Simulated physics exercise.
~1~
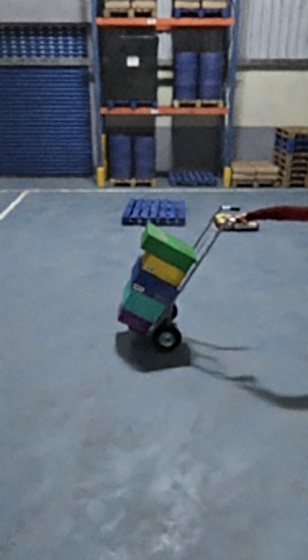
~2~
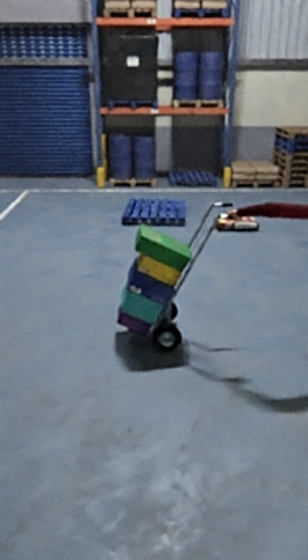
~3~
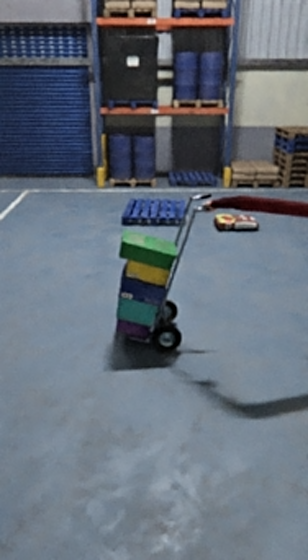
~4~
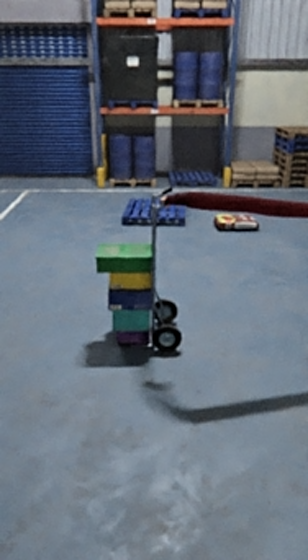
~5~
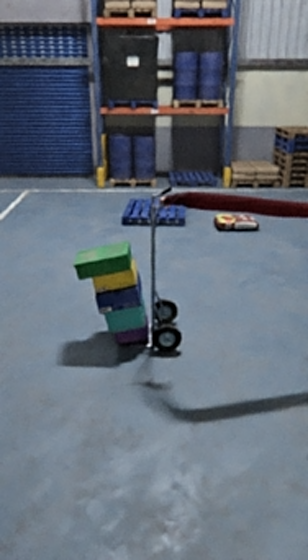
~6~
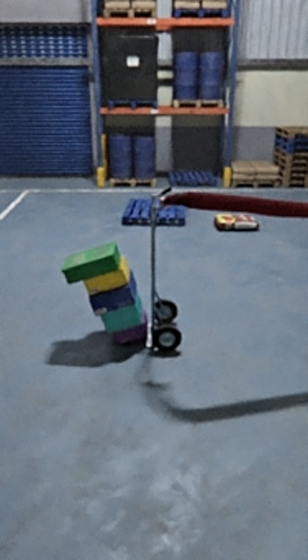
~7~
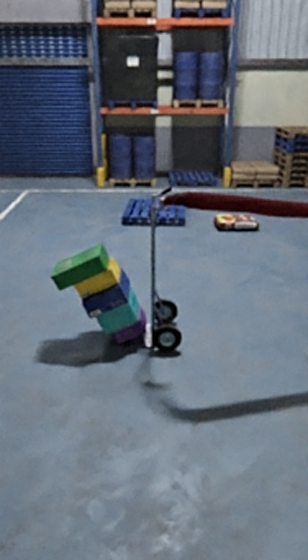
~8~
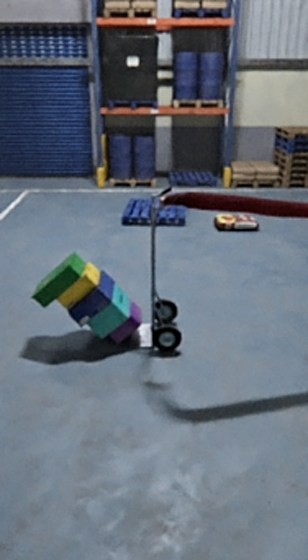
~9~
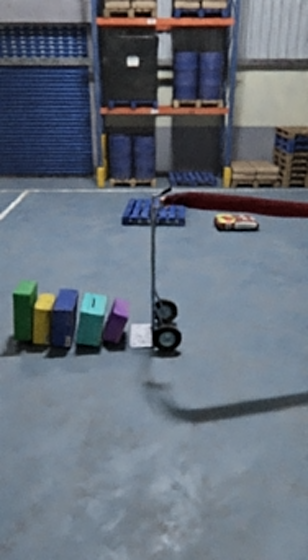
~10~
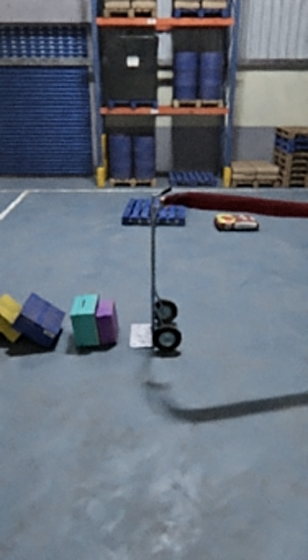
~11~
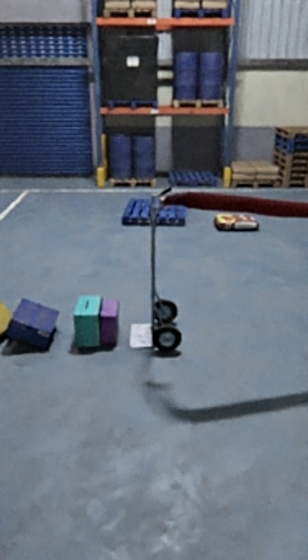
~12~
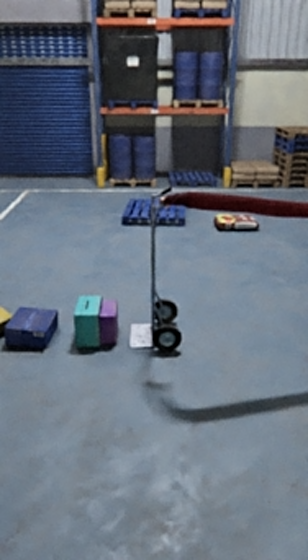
The clip opens in a warehouse, where a hand truck leans back to the right with a stack of green, yellow, blue, turquoise and purple boxes on it, a red-sleeved arm reaching in from the right. The arm swings the truck upright, and it stops there. The stack keeps going, leaning left away from the frame, with the green box on top leading. The boxes pitch over and land in a row on the floor. The green one leaves view and the yellow and blue tumble farther left. Finally, the turquoise and purple boxes rest side by side near the standing truck, the blue lies beyond them, and the yellow sits partly out of view.
